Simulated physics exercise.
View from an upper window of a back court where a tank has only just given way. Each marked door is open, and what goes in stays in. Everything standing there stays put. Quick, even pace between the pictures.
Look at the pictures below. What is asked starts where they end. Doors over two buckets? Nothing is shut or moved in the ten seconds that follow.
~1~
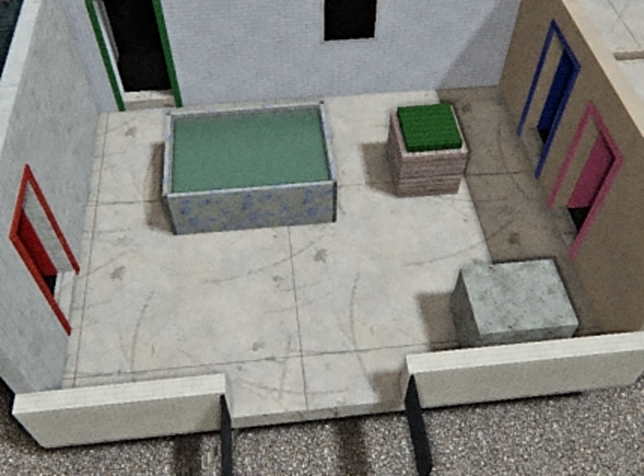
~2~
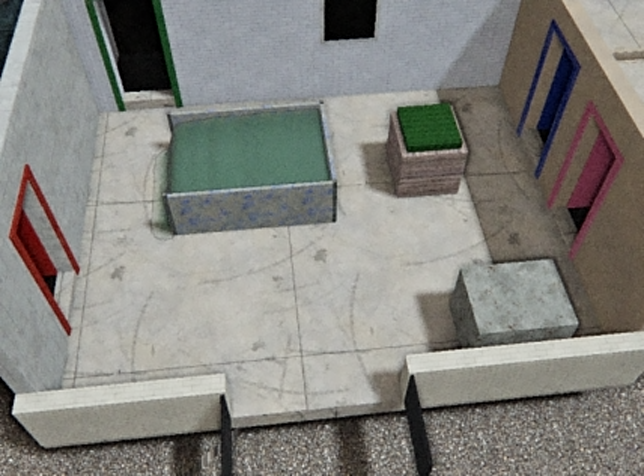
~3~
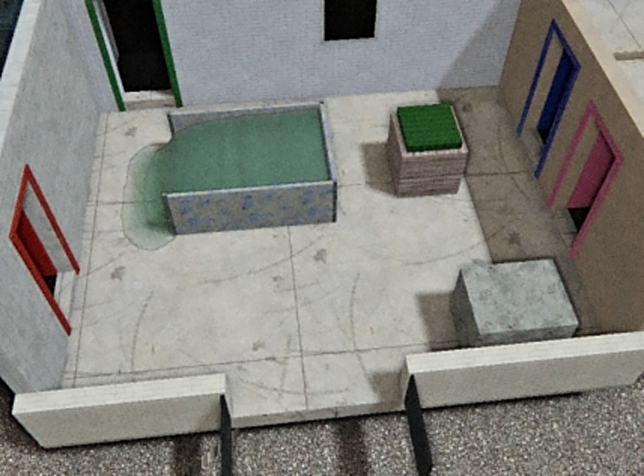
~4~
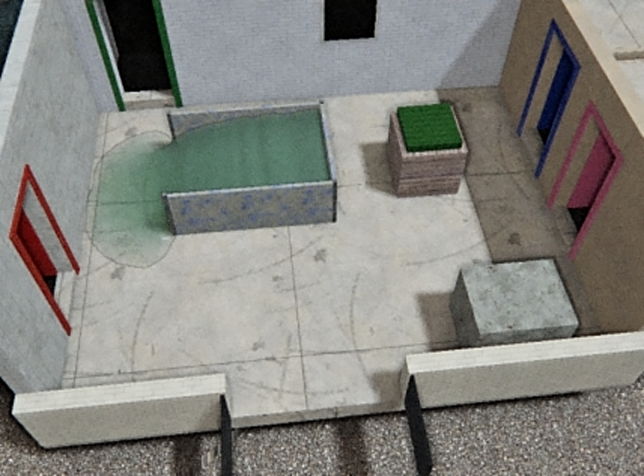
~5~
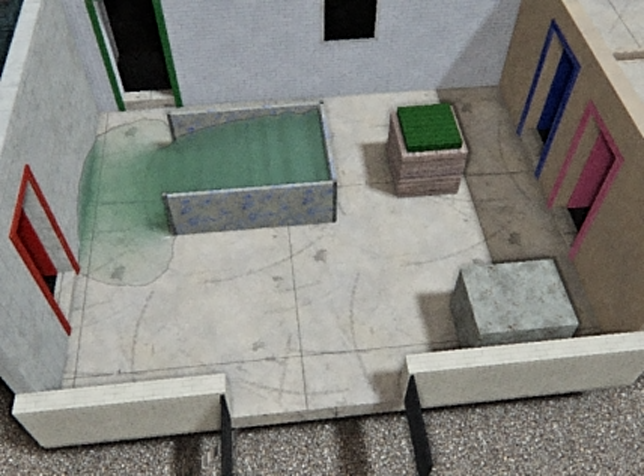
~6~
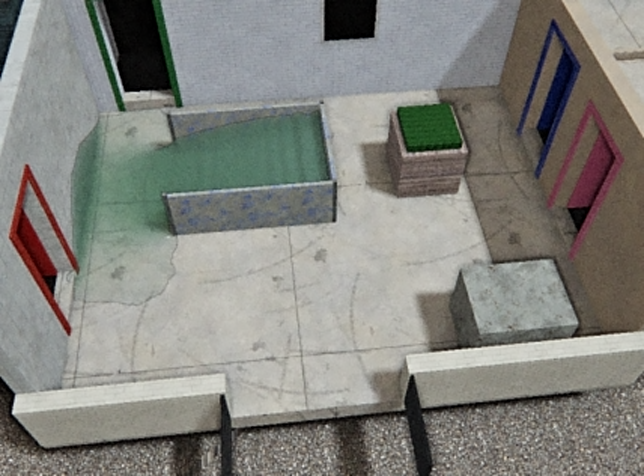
My prediction: I expect the blue door to let through an acceptable amount; I expect the red door to let through too much; I expect the green door to let through too much; I expect the pink door to let through too much.
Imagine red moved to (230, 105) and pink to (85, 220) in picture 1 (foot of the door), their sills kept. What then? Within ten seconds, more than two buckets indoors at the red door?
I'd say red door falls short.
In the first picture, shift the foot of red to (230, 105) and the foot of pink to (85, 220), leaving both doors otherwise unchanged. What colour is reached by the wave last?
The last to get wet is the blue door.
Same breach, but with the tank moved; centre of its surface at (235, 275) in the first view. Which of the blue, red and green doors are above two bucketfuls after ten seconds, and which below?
Blue: Falls short; red: Crosses the threshold; green: Falls short.
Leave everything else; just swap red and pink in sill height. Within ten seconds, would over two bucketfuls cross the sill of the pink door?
In short: Pink door stays under.
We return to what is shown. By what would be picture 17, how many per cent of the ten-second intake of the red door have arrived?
Share by then: About 50 in a hundred.
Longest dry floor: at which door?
It's the pink door.
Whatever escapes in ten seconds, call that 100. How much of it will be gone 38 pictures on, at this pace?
Approximately 60 in a hundred, I think.
A moment on, water covers 15 % of the floor; the blue door not reached, the red door under two buckets in, the green door wet at the sill, nothing in, the pink door not reached.
Next, water covers 30 % of the floor; the blue door not reached, the red door under two buckets in, the green door over two buckets in, the pink door not reached.
Then, water covers 55 % of the floor; the blue door not reached, the red door over two buckets in, the green door far over two buckets in, the pink door not reached.
Later, water covers 90 % of the floor; the blue door wet at the sill, nothing in, the red door over two buckets in, the green door far over two buckets in, the pink door wet at the sill, nothing in.
In the end, water covers 95 % of the floor; the blue door wet at the sill, nothing in, the red door over two buckets in, the green door far over two buckets in, the pink door over two buckets in.
